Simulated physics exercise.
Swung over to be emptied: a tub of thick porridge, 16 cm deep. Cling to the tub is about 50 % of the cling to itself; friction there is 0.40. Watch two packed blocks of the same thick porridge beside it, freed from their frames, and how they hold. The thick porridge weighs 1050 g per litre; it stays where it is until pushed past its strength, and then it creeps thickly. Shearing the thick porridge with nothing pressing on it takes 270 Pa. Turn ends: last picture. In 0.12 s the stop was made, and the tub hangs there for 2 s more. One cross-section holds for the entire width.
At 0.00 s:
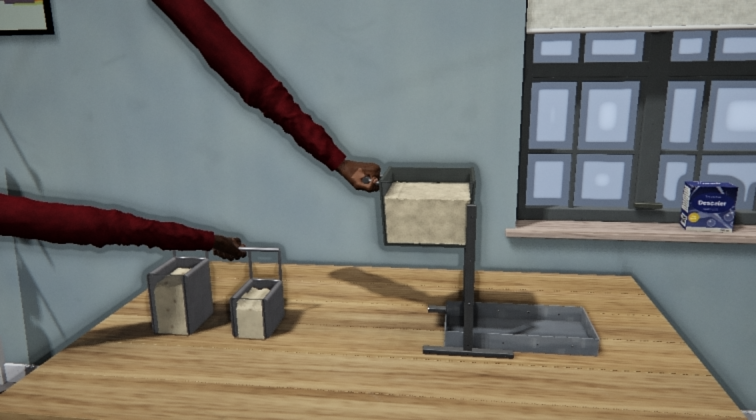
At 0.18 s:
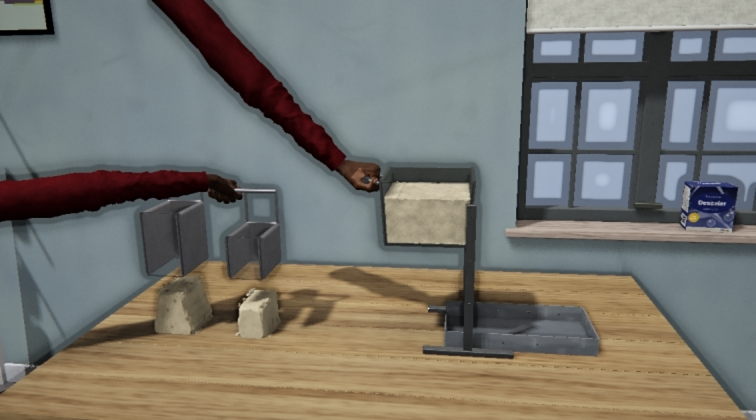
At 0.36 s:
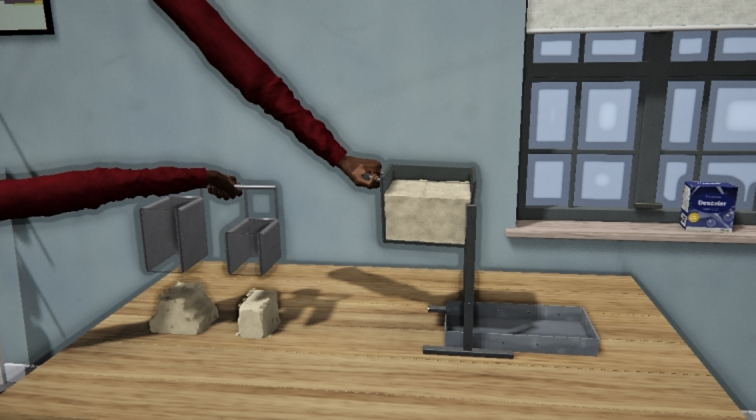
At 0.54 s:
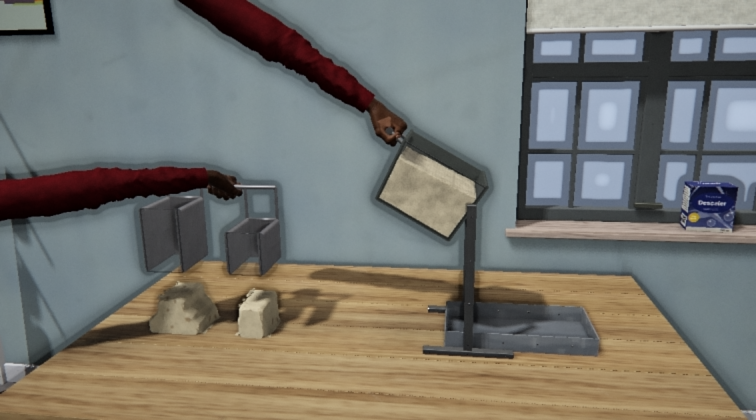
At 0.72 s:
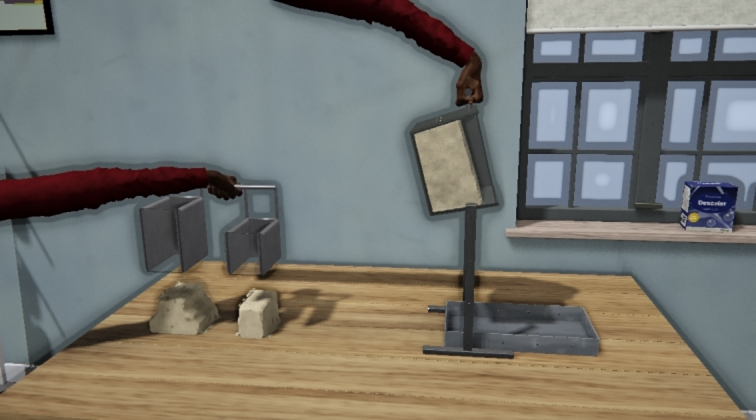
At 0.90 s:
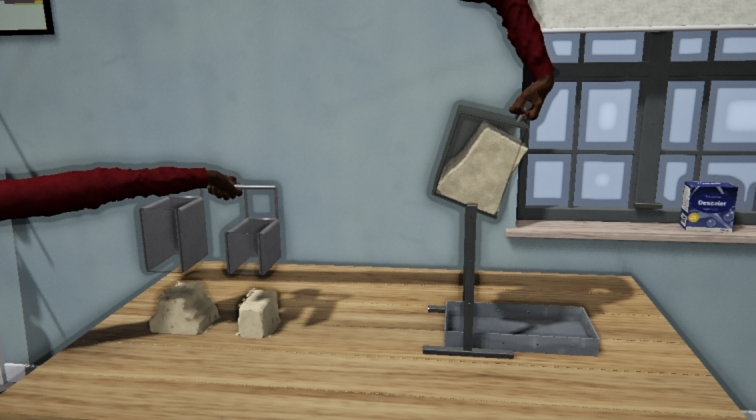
On a wooden tabletop, one hand lifting two molds off pale blocks, the left one slumping, another hand swinging a tub over rightward.
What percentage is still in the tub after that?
About 0 %.
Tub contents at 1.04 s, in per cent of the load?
About 30 %.
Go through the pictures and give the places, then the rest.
Handle-side rim at (383, 181), tilt 0 degrees; top of the thick porridge at (394, 197); blocks stand 15 cm, 9.9 cm (left to right), in the first picture.
Handle-side rim at (383, 181), tilt 0 degrees; top of the thick porridge at (394, 197); blocks stand 13 cm, 9.7 cm (left to right), in the second picture.
Handle-side rim at (384, 178), tilt 2 degrees; top of the thick porridge at (387, 195); blocks stand 11 cm, 9.6 cm (left to right), in the third picture.
Handle-side rim at (407, 141), tilt 30 degrees; top of the thick porridge at (402, 159); blocks stand 11 cm, 9.6 cm (left to right), in the fourth picture.
Handle-side rim at (478, 114), tilt 76 degrees; top of the thick porridge at (455, 123); blocks stand 11 cm, 9.6 cm (left to right), in the fifth picture.
Handle-side rim at (527, 130), tilt 107 degrees; top of the thick porridge at (489, 130); blocks stand 11 cm, 9.6 cm (left to right), in the sixth picture.
After 1.04 s, the tub is at 107 degrees and holds 31 %.
After 1.21 s, the tub is at 107 degrees and holds 0 %.
After 1.38 s, the tub is at 107 degrees and holds 0 %.
After 1.55 s, the tub is at 107 degrees and holds 0 %.
After 2.90 s, at the end, the tub is at 107 degrees and holds 0 %.
